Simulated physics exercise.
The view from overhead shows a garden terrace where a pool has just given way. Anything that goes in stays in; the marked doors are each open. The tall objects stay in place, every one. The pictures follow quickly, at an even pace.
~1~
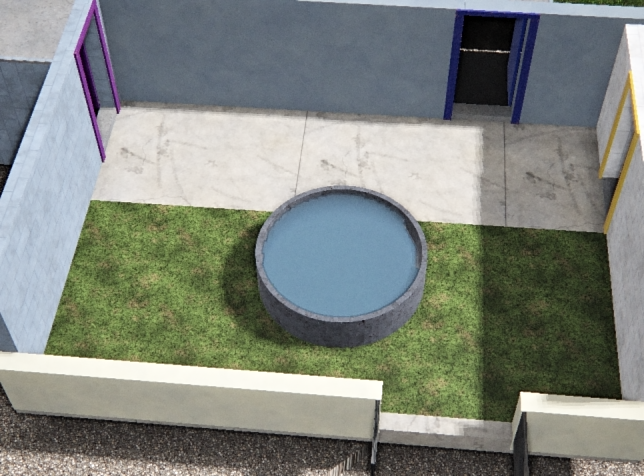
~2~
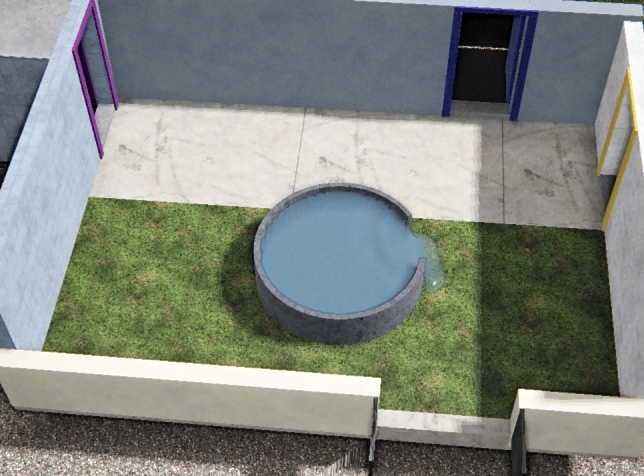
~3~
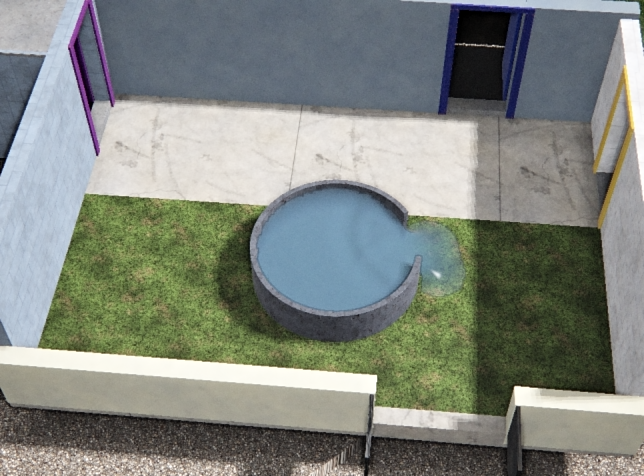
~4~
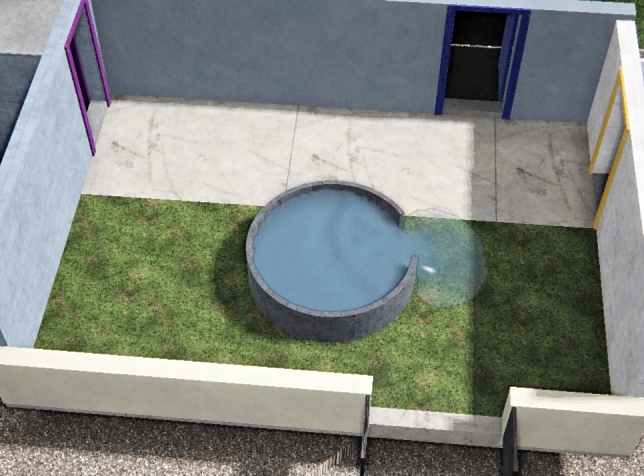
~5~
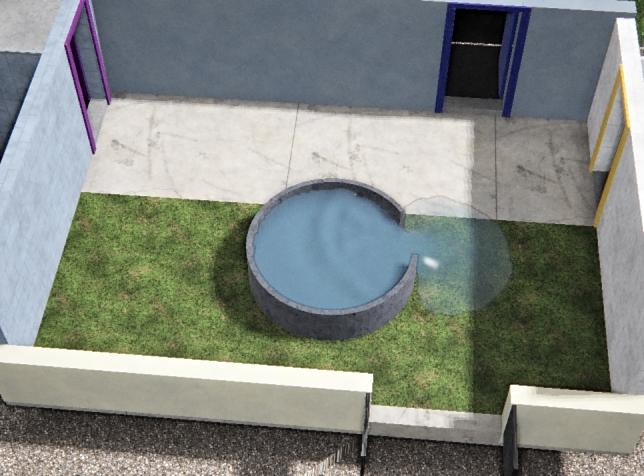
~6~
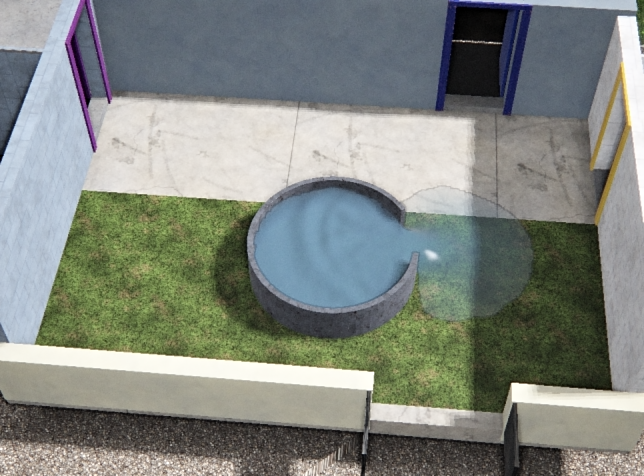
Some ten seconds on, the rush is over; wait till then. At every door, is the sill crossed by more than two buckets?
One by one: Blue door: Two buckets at most; purple door: Two buckets at most; yellow door: Over two buckets.
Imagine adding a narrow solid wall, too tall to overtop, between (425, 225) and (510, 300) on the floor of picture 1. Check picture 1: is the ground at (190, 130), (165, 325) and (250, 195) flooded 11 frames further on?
Listed order: Spared, spared, spared.
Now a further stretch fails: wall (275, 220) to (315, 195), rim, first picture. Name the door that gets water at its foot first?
My answer: The purple one.
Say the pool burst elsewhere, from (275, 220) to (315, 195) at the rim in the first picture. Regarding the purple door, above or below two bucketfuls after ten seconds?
Purple takes more.
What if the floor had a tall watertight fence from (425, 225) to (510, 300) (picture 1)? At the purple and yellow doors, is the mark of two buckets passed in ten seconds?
The purple one stays under; the yellow one is under.
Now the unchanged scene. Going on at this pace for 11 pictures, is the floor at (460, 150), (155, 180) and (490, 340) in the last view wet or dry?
Lab note, in the order given: Wet through, unwetted, wet through.
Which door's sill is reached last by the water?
That's the one in purple.
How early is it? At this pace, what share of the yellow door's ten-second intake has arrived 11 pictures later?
By my reckoning, 10 percent.
A moment on, water covers 20 % of the floor; the blue door not reached, the purple door not reached, the yellow door not reached.
Next, water covers 30 % of the floor; the blue door wet at the sill, nothing in, the purple door not reached, the yellow door under two buckets in.
Then, water covers 35 % of the floor; the blue door wet at the sill, nothing in, the purple door not reached, the yellow door over two buckets in.
Later, water covers 55 % of the floor; the blue door wet at the sill, nothing in, the purple door not reached, the yellow door over two buckets in.
In the end, water covers 80 % of the floor; the blue door wet at the sill, nothing in, the purple door wet at the sill, nothing in, the yellow door far over two buckets in.
